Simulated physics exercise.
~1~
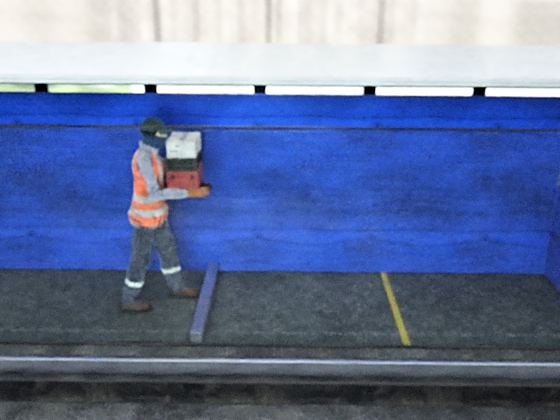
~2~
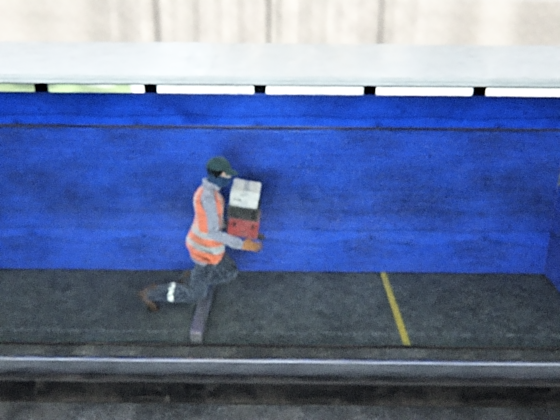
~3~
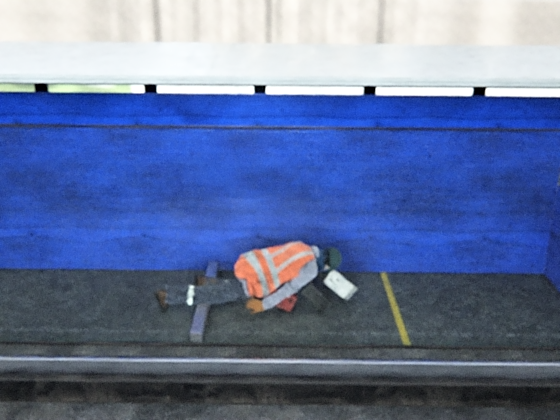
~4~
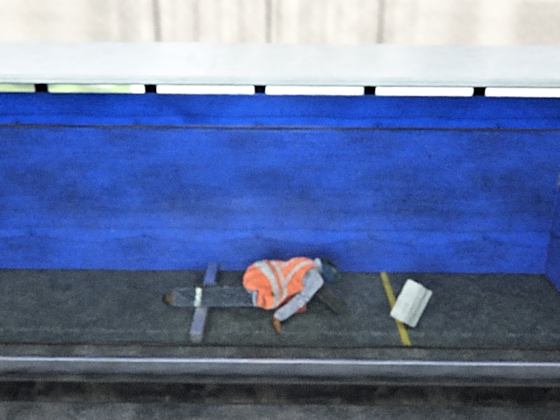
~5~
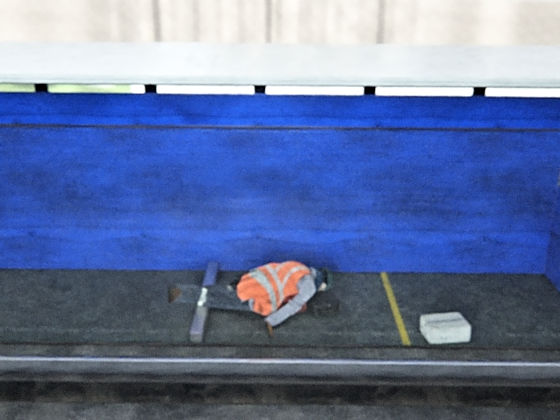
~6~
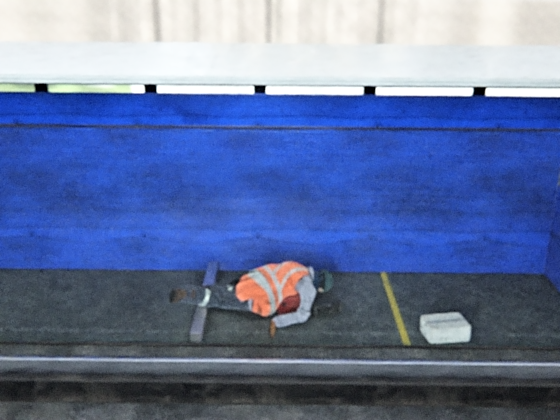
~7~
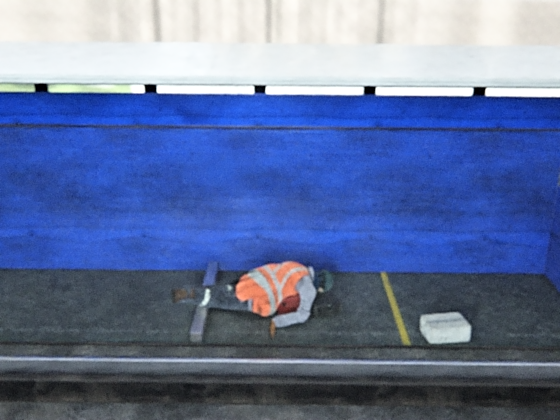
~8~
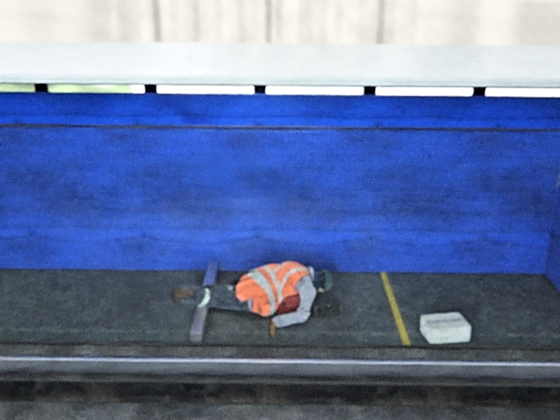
A worker carrying stacked boxes falls forward, and the white one tumbles past the yellow line.
